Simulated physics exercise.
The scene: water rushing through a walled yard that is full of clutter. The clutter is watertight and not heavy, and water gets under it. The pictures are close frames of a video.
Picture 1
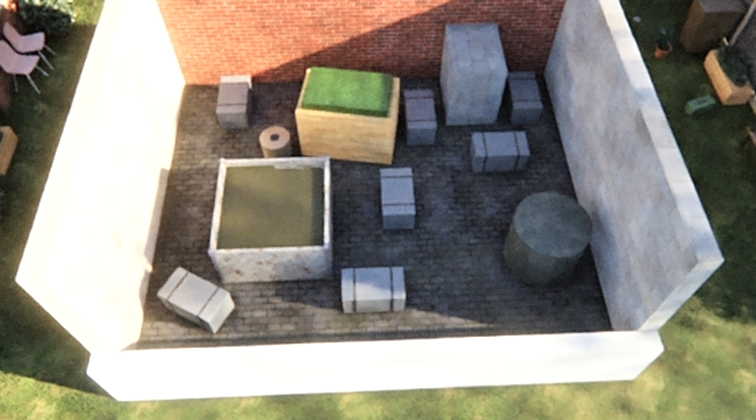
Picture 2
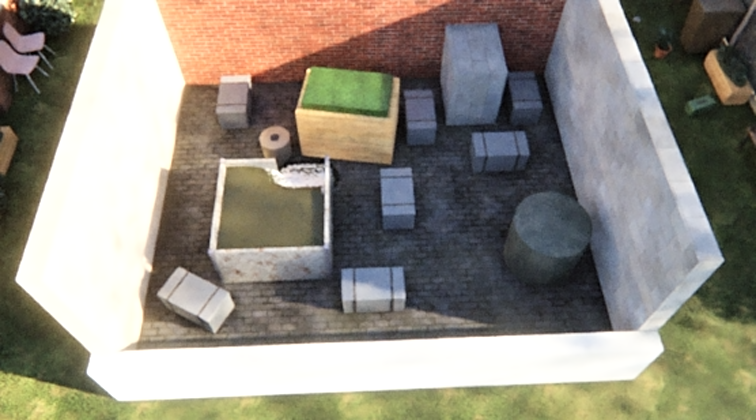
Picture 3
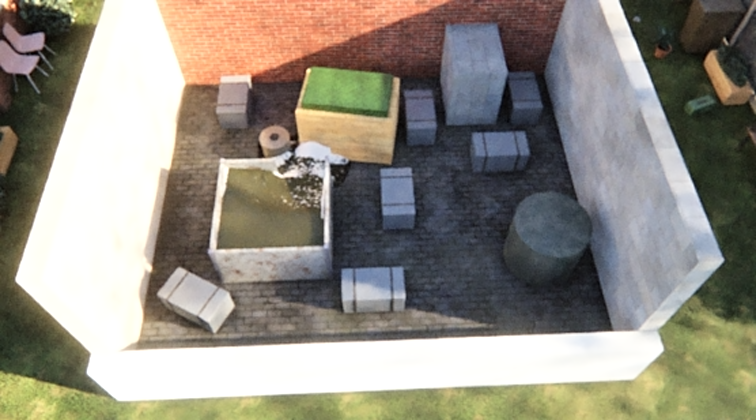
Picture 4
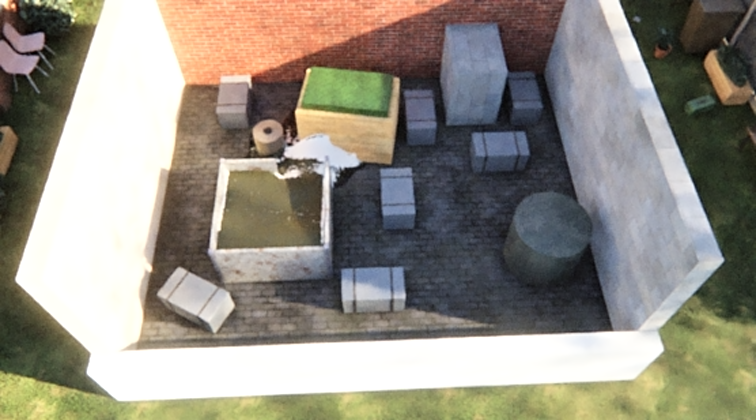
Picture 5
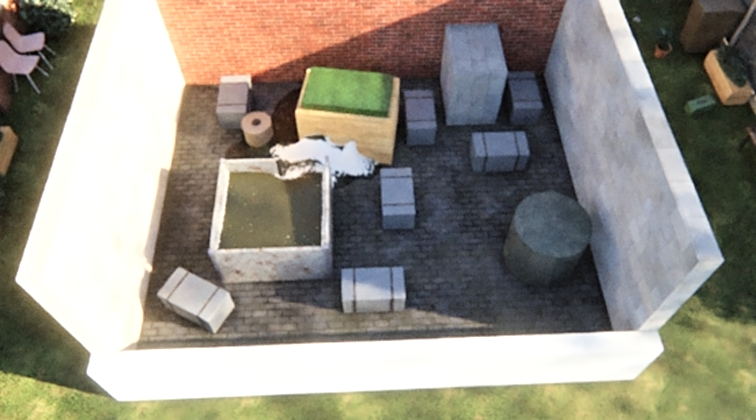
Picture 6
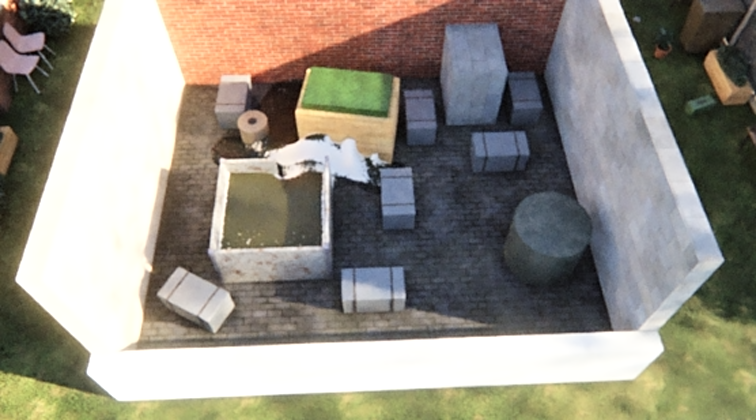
White, foamy water bursts out at the back right corner of a square, pale-walled basin in a paved yard, seen from high above by a still camera. Pale walls and a brick back wall enclose grey blocks, a green-topped wooden trunk at the back and a dark green cylinder at right. The water spreads across the paving towards the trunk, and a small round brown tub slides a short way left.
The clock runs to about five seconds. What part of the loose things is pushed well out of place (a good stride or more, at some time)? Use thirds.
It is between one and two thirds.
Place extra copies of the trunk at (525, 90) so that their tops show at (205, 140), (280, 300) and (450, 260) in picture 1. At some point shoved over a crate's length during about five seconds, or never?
One after the other: Moved that far, under that, less than that.
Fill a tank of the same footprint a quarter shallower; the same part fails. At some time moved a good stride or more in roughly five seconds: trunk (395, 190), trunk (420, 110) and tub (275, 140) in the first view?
As listed: Shifted that much, short of that, pushed that far.
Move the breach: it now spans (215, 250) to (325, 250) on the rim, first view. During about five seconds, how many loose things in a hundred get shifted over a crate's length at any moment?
I make it 40 per cent.
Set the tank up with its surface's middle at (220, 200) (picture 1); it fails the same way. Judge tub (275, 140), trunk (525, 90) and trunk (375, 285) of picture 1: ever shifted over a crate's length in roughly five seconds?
As listed: Yes, less than that, short of that.
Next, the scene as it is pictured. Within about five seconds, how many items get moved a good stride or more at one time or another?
3 of them.
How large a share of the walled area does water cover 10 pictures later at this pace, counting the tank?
I make it 50 per cent.
A moment on, 1 of 8 are well off their spots; 1 afloat.
Next, 3 of 8 are well off their spots; 1 afloat.
Later, 3 of 8 are well off their spots; 1 afloat.
In the end, 3 of 8 are well off their spots, and 3 have been at some point; 1 afloat.
